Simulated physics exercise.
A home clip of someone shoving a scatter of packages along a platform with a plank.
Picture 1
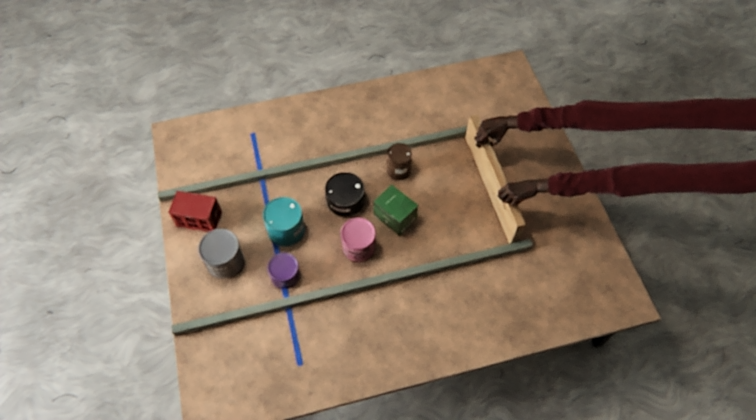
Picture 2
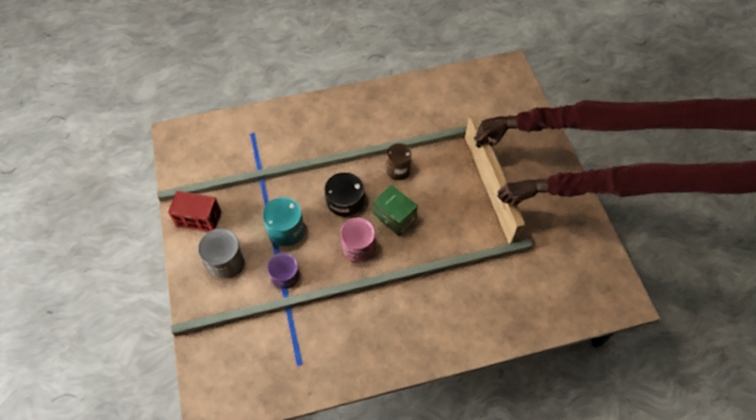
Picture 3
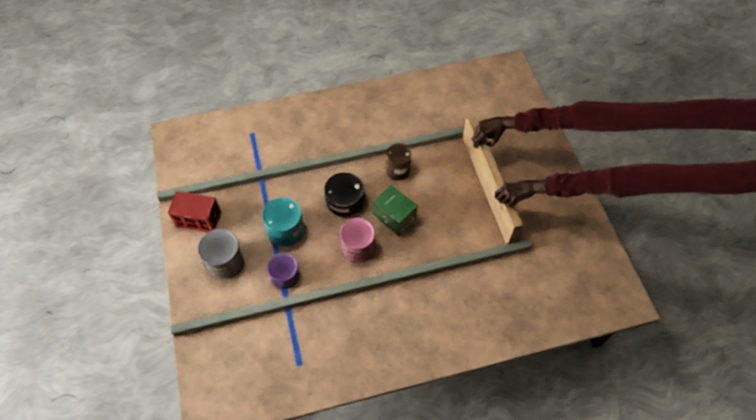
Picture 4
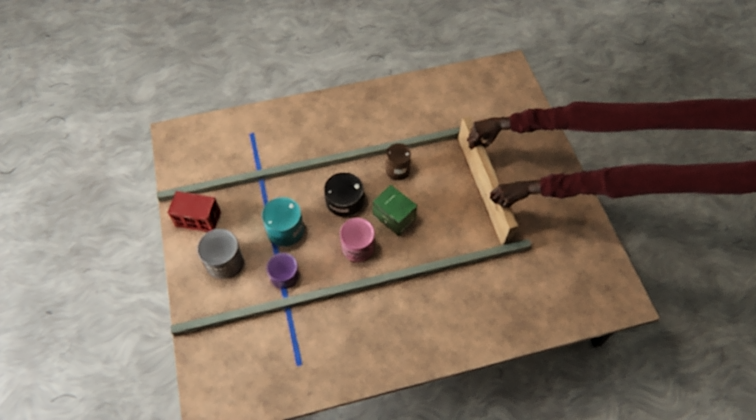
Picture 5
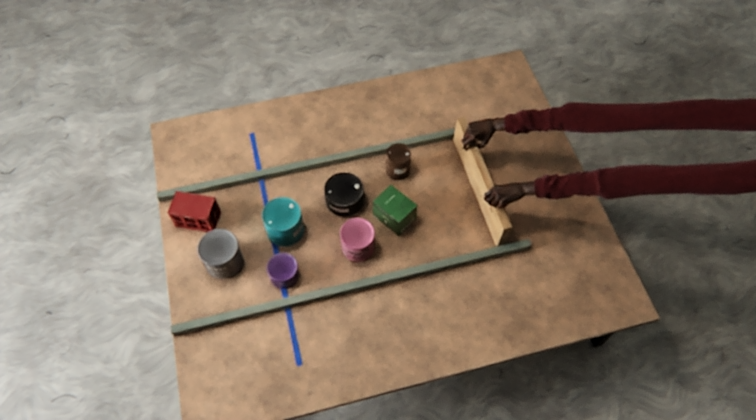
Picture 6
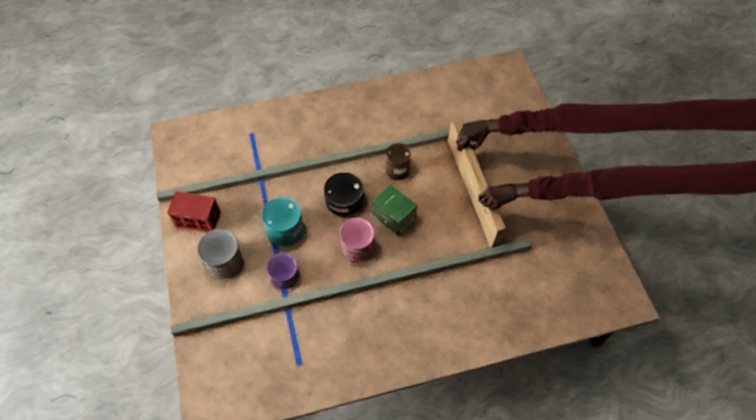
A brown tabletop standing on a mottled grey floor is seen from high above, at a slight tilt. Between two grey-green rails sit a red crate and grey pail at left, turquoise and purple containers near a blue tape line, and black, pink, green and brown items towards the middle. Dark-red-sleeved arms slide a wooden plank slightly left from the right, while the items and the view stay still.
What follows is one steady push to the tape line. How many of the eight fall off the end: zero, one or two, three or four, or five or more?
In the end the number that fall off is zero.
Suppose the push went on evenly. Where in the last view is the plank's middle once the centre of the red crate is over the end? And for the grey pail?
Near (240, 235) and (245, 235).
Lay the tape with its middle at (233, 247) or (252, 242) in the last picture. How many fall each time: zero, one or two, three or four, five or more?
The falls would be one or two; none at all.
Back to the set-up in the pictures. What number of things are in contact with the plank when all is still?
That makes 3.
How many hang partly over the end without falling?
It comes to 0.
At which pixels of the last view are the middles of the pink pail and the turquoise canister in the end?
Near (261, 266) and (225, 245).
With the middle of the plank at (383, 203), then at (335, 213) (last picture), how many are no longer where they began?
First 4, then 5.
Early on, none off yet; red crate at rest near (195, 212); grey pail at rest near (221, 255); purple pail at rest near (283, 271).
Finally, the number that fall off is zero.
